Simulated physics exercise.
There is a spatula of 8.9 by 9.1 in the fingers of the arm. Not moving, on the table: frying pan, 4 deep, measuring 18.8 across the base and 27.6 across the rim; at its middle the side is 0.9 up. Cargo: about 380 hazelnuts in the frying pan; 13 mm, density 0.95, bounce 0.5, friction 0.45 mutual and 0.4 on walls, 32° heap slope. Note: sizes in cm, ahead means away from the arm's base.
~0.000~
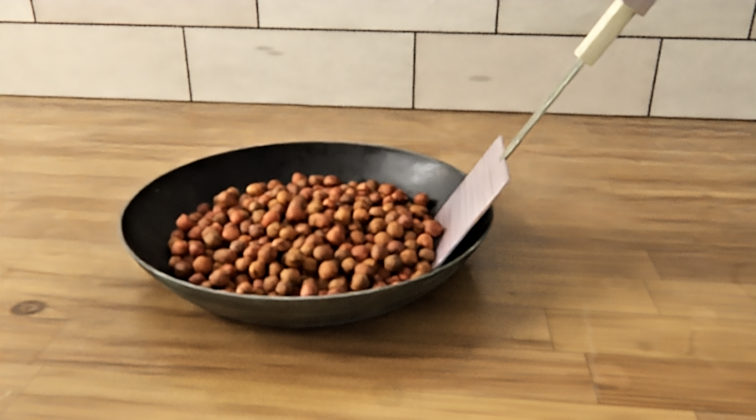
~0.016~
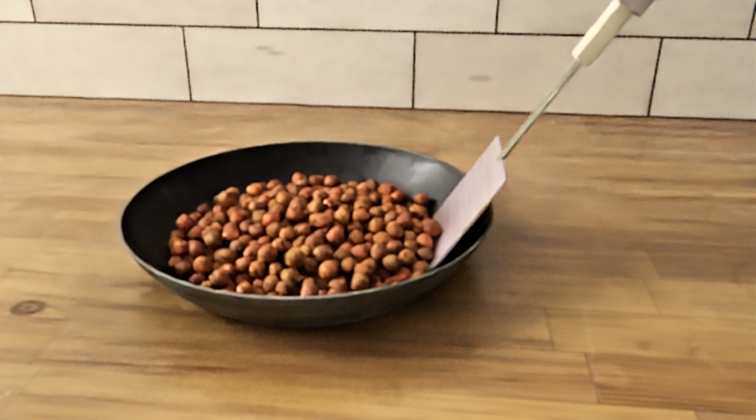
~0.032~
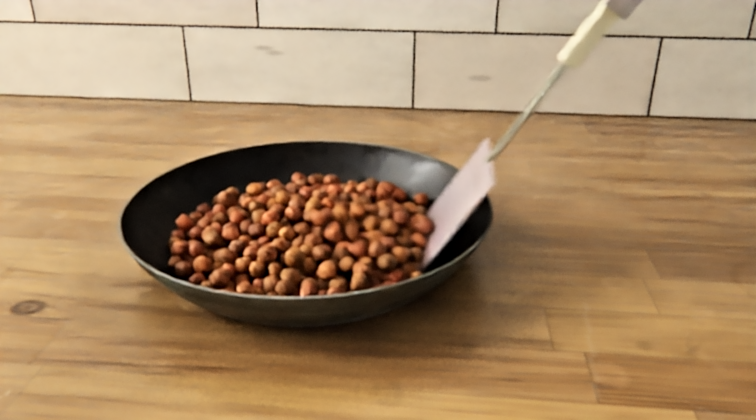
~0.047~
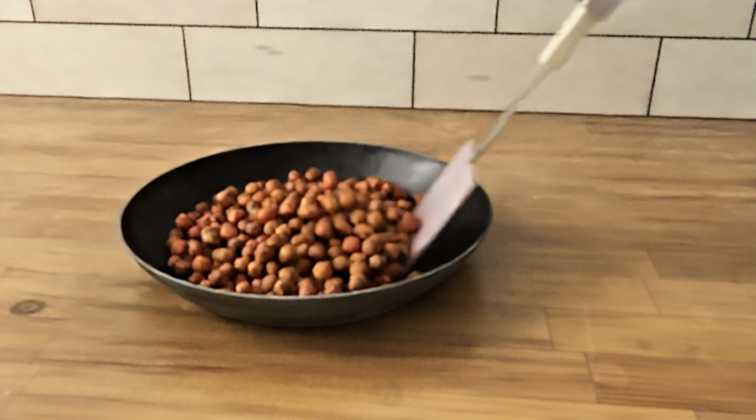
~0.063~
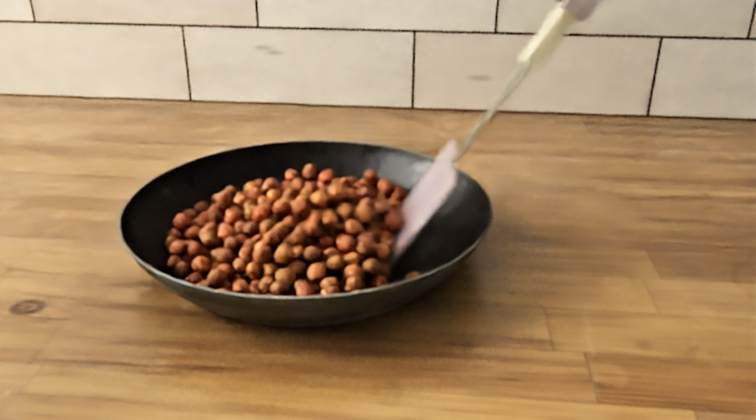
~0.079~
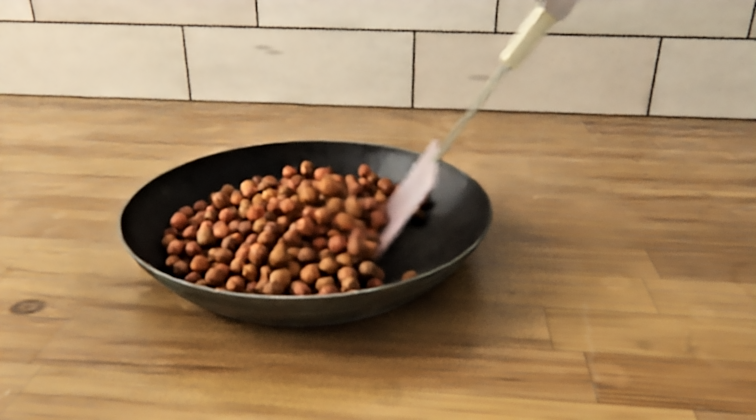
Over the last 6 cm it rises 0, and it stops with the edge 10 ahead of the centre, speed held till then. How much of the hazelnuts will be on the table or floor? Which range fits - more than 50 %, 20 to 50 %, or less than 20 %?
The range that fits is 20 to 50 %.
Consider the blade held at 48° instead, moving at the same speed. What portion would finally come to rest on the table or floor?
Around 25 in a hundred.
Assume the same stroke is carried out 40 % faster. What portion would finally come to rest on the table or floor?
Approx. 35 per cent.
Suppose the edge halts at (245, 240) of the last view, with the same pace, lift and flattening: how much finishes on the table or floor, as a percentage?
Estimate: Approx. 0 %.
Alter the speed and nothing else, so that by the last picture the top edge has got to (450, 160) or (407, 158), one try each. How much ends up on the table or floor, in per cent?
20 % and 35 %.
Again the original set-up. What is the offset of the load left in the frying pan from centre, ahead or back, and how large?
Ahead, by about 4.0 cm.
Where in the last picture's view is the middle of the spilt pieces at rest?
Pixel estimate: About (27, 235).
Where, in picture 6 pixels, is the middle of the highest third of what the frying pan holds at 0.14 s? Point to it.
At about (279, 211).
After 0.14 s, sloping 57°, highest piece 6 above the table; 379 in the frying pan.
After 0.20 s, sloping 57°, highest piece 6 above the table; 379 in the frying pan.
After 0.43 s, sloping 57°, highest piece 8 above the table; 275 in the frying pan, 86 on the table or floor, 18 on the blade or in flight.
After 1.48 s, sloping 57°, highest piece 5 above the table; 275 in the frying pan, 104 on the table or floor.
In the end, 275 in the frying pan, 104 on the table or floor. That is 27 % on the table or floor.
